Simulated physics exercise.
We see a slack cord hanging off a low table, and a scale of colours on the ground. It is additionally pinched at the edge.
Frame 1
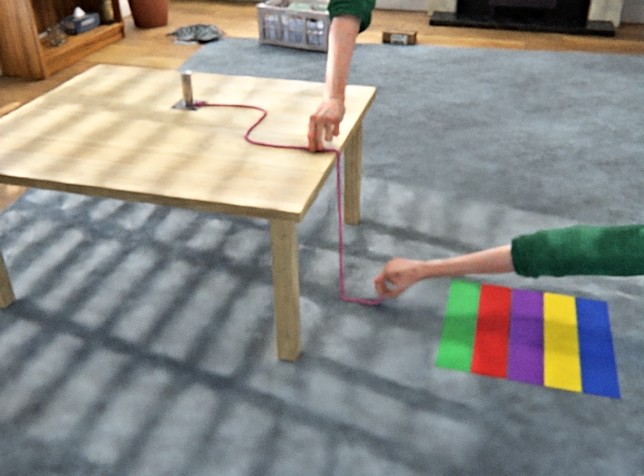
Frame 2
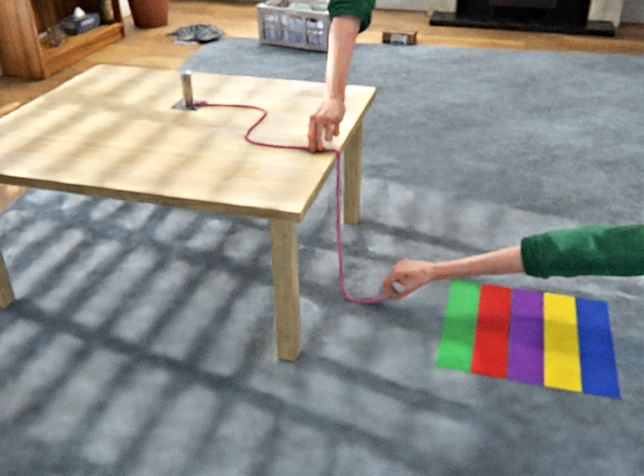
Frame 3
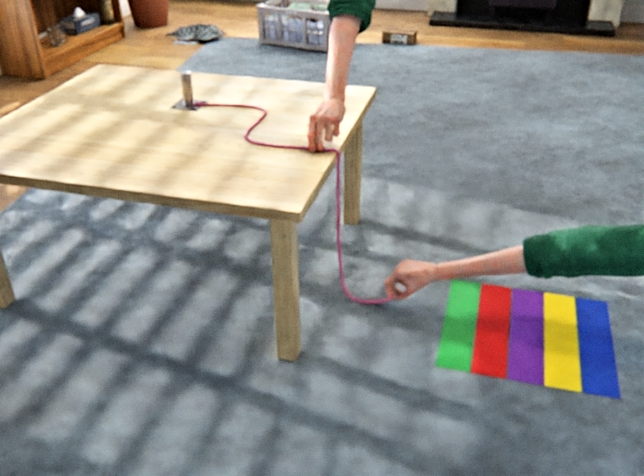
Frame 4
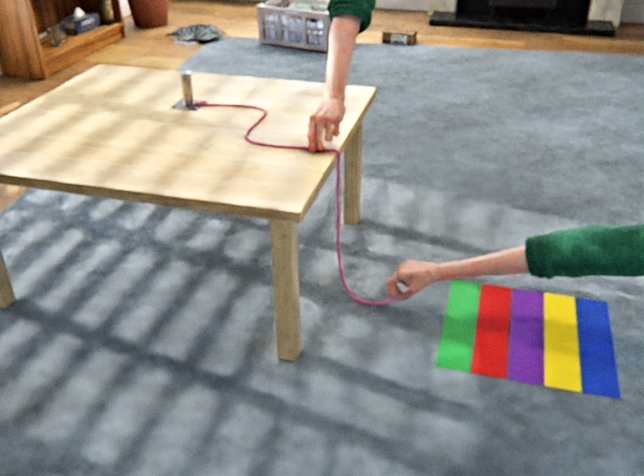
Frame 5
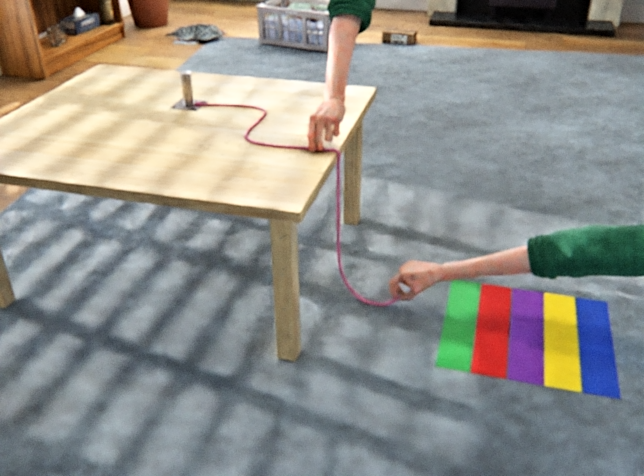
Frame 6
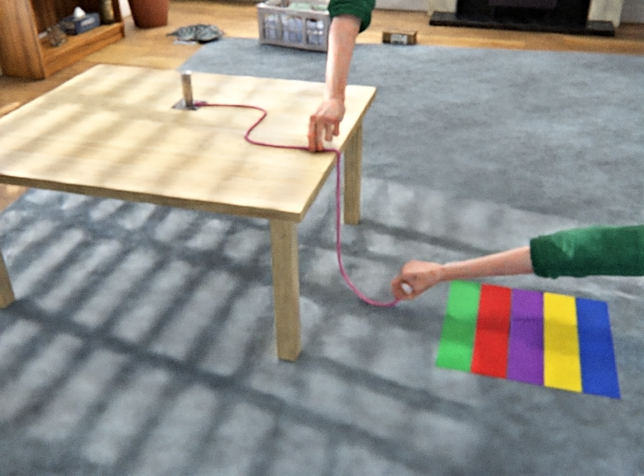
Hand pinching a red cord at a low table's edge while another hand near the floor draws its end slightly right.
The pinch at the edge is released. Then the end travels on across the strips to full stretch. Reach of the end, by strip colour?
Yellow.
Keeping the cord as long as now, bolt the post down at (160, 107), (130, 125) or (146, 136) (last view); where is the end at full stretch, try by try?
In order, the pixels are (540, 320), (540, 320) and (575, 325).
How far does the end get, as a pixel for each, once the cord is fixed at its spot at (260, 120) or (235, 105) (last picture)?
Per try (px, approx.): (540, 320), (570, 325).
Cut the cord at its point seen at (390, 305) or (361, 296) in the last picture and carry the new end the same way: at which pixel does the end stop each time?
In order, around (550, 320) and (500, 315).
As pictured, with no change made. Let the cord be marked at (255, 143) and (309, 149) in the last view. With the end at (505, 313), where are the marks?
They move to (324, 140) and (350, 180) respectively.
Soon after, end near (505, 313); over red.
After that, end near (546, 320); over purple.
At the stop, end near (570, 323); over yellow. The yellow one.
